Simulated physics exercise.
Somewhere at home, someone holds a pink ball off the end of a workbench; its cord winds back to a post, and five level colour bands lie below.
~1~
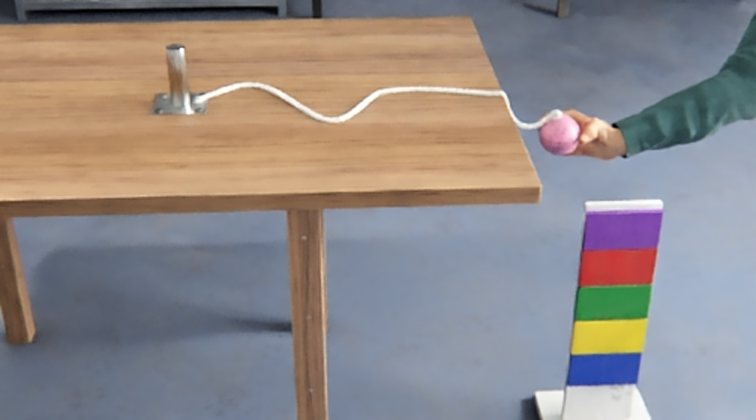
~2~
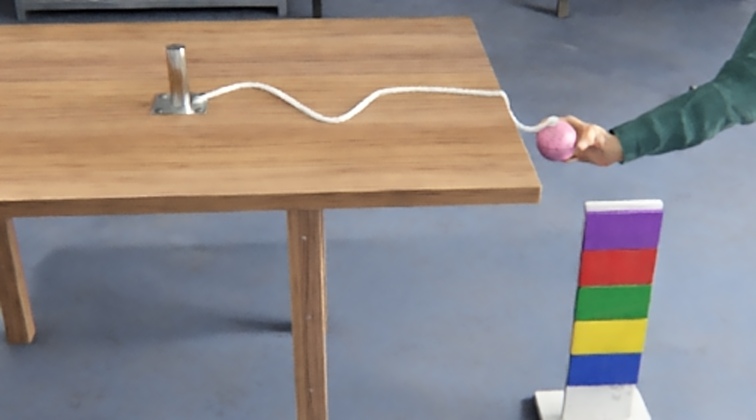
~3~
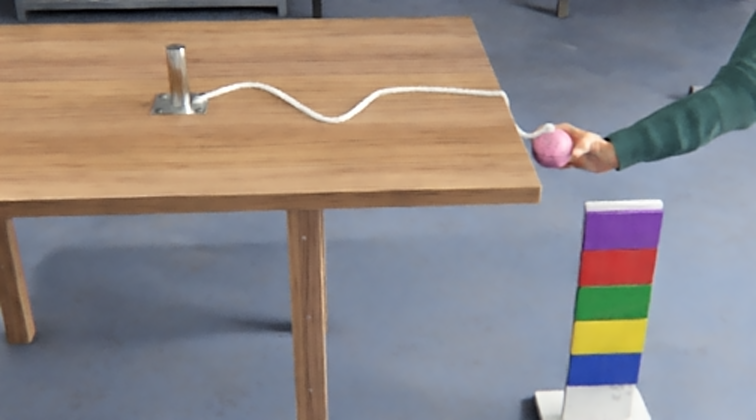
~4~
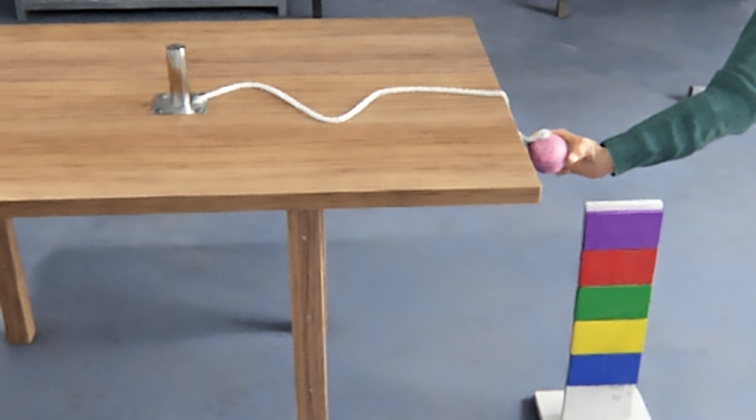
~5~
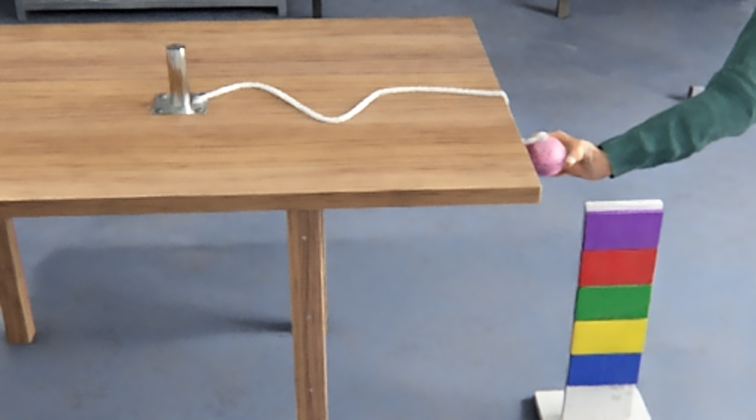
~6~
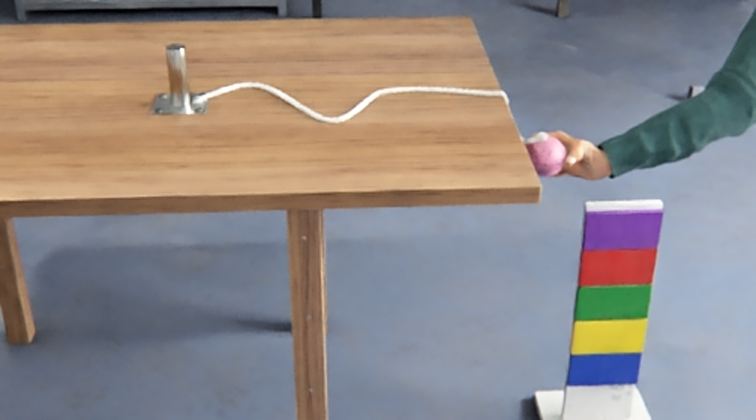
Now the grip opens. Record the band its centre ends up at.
Centre ends at red.
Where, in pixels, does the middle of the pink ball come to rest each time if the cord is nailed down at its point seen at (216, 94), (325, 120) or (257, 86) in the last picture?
(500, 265); (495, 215); (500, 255).
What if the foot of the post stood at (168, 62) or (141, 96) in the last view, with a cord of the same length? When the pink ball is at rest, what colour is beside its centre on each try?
The first case gives purple, the second gives purple.
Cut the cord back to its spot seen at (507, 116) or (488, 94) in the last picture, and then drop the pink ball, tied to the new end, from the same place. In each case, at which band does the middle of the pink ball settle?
Results, first to last: Purple; higher than all five.
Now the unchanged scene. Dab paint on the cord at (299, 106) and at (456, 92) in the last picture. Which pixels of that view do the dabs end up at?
The first settles around (343, 101), the second around (504, 151).
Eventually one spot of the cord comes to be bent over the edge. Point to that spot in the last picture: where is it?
Location: About (405, 90).
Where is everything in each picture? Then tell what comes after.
The first picture shows pink ball (559, 135); purple (623, 232); red (618, 268); green (614, 304); yellow (609, 338); blue (605, 371).
The second picture shows pink ball (556, 141); cord through (227, 90) (291, 101) (350, 115) (398, 90) (486, 94).
The third picture shows pink ball (552, 149).
The fourth picture shows pink ball (548, 154); cord through (227, 90) (291, 101) (350, 115) (398, 90) (486, 94).
The fifth picture shows pink ball (545, 156).
The sixth picture shows pink ball (545, 156); cord through (227, 90) (291, 101) (350, 115) (398, 90) (486, 94).
Soon after, ball near (496, 260); level with red.
Then, ball near (512, 270); level with red.
At rest, ball near (501, 273); level with red. At red.
